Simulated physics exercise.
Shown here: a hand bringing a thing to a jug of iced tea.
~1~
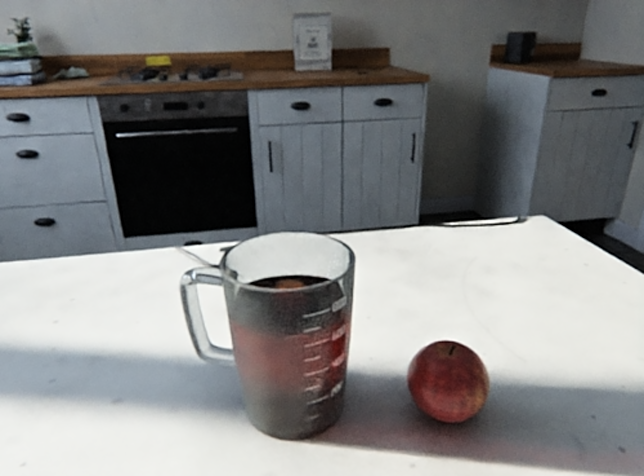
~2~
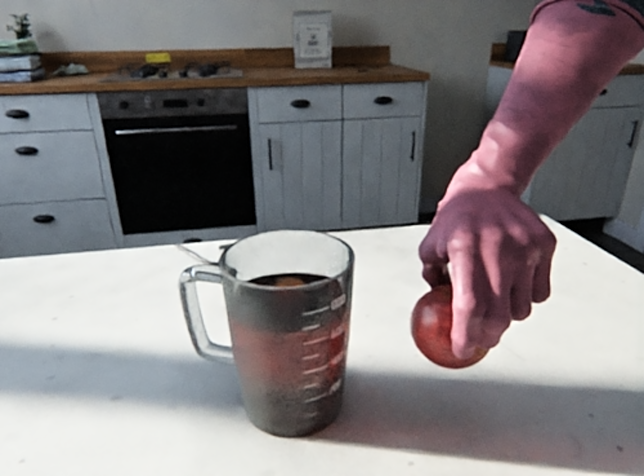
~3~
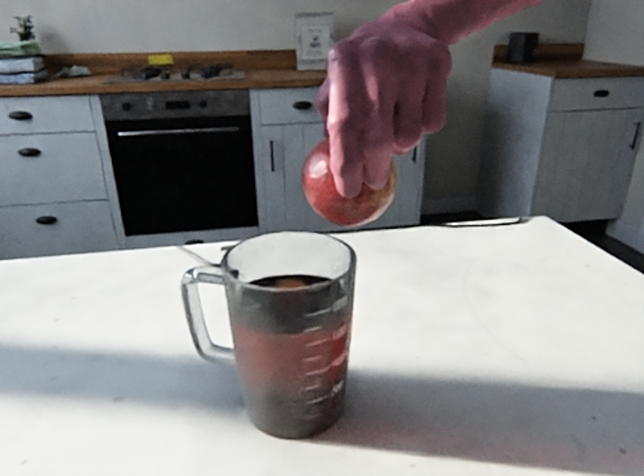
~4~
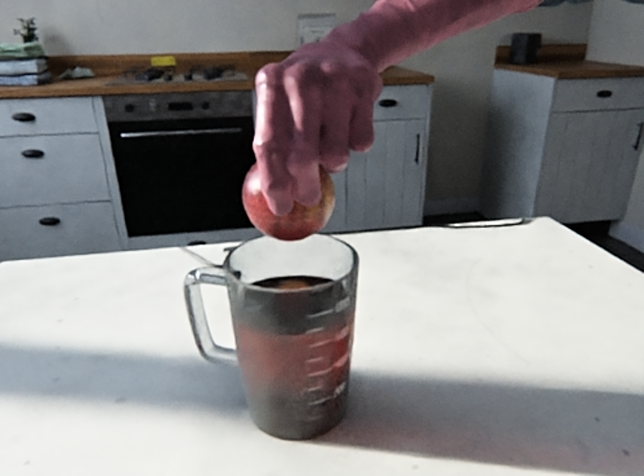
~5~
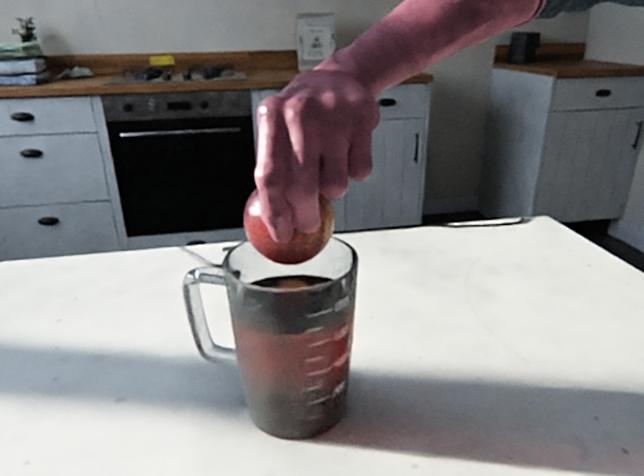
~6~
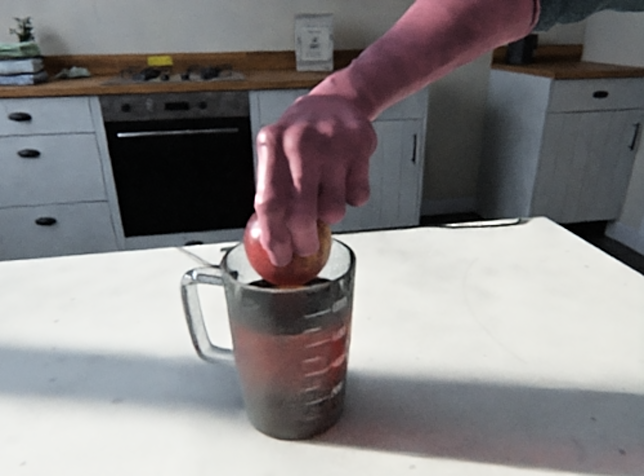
A hand picked up a red apple from the white table, carried it left over a glass jug of dark liquid, and lowered it inside the rim to just above the surface.
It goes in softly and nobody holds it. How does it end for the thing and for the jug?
What you'd see is that the thing keeps afloat while the jug holds everything.
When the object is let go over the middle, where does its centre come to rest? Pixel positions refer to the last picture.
Around (290, 299).
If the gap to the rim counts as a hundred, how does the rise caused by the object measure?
Roughly 50 %.
A moment on, the apple enters the iced tea; the jug is about three quarters full.
Further on, the apple comes up again; the jug is nearly full.
When it is over, the apple is afloat; the jug is nearly full; none went over.
